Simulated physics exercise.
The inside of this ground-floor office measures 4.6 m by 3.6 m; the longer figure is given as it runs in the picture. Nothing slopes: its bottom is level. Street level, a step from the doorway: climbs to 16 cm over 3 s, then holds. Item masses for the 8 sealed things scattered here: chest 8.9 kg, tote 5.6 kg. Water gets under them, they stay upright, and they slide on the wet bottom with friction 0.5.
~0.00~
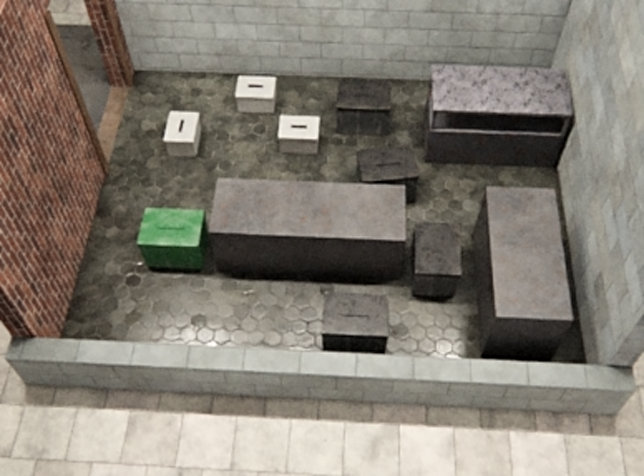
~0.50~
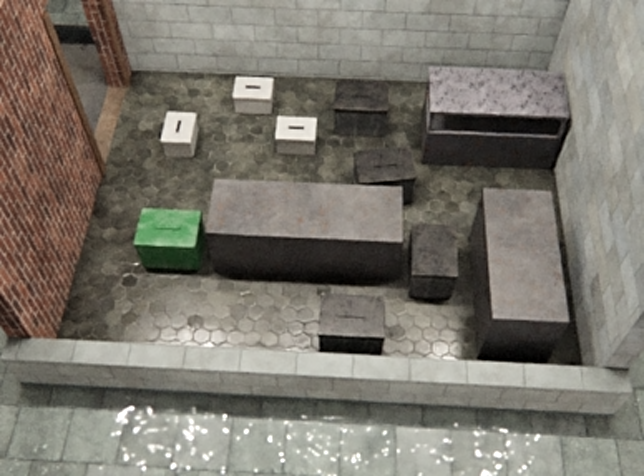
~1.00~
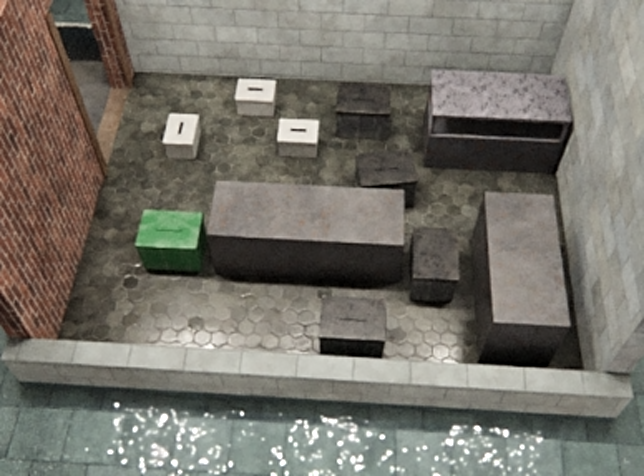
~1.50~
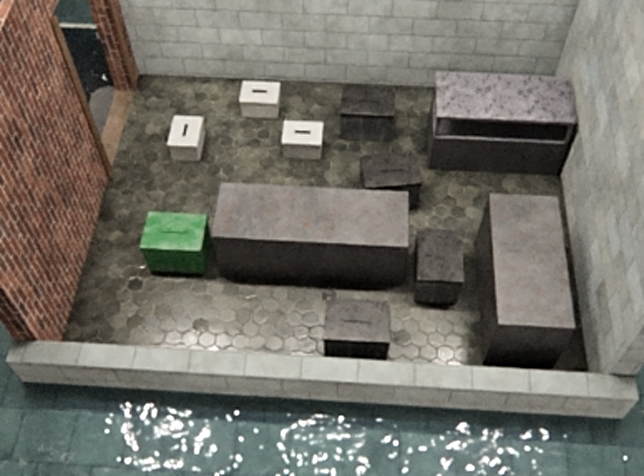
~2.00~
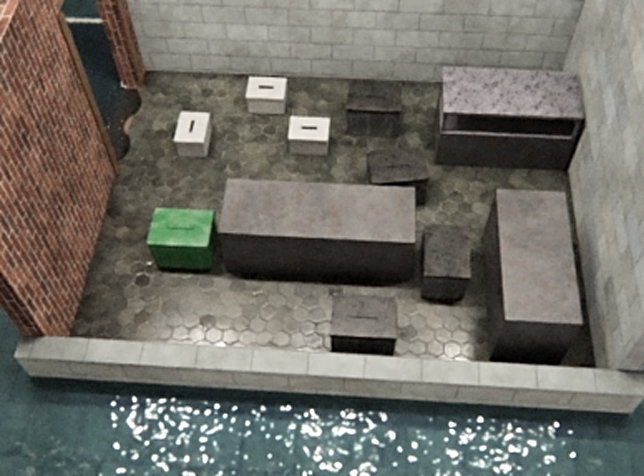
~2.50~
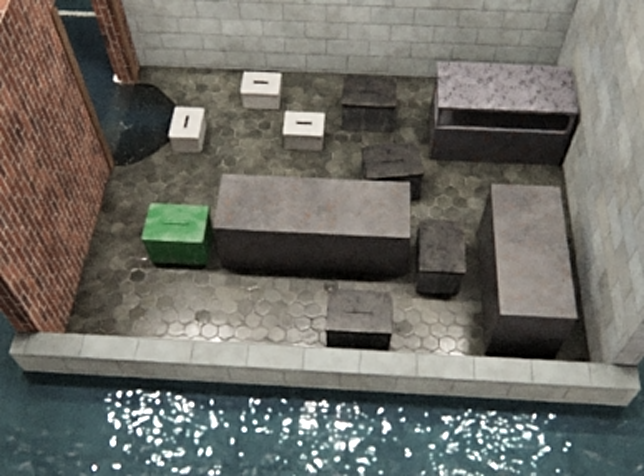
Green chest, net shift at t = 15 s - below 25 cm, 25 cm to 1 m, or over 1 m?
25 cm to 1 m.
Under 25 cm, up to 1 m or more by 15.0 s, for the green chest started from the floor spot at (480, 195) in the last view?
Short answer, it goes a modest way.
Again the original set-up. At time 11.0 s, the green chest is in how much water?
I'd put it at about 3 cm.
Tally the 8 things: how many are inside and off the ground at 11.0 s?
Answer: 6.
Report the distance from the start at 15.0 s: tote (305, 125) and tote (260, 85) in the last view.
200 cm and 300 cm respectively.
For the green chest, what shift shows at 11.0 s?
Some 0 cm from the start.
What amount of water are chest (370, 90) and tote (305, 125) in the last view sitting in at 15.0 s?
First about 13 cm, second about 10 cm.
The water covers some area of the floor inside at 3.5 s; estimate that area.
Flooded: Near 2.5 m2.
After 3.5 s the green chest is near (176, 223), 0.0 m from its start, aground; 0 afloat.
After 6.8 s the green chest is near (176, 223), 0.0 m from its start, aground; 2 afloat.
After 11.0 s the green chest is near (176, 223), 0.0 m from its start, aground; 6 afloat.
After 15.0 s the green chest is near (113, 225), 0.6 m from its start, afloat; 8 afloat.
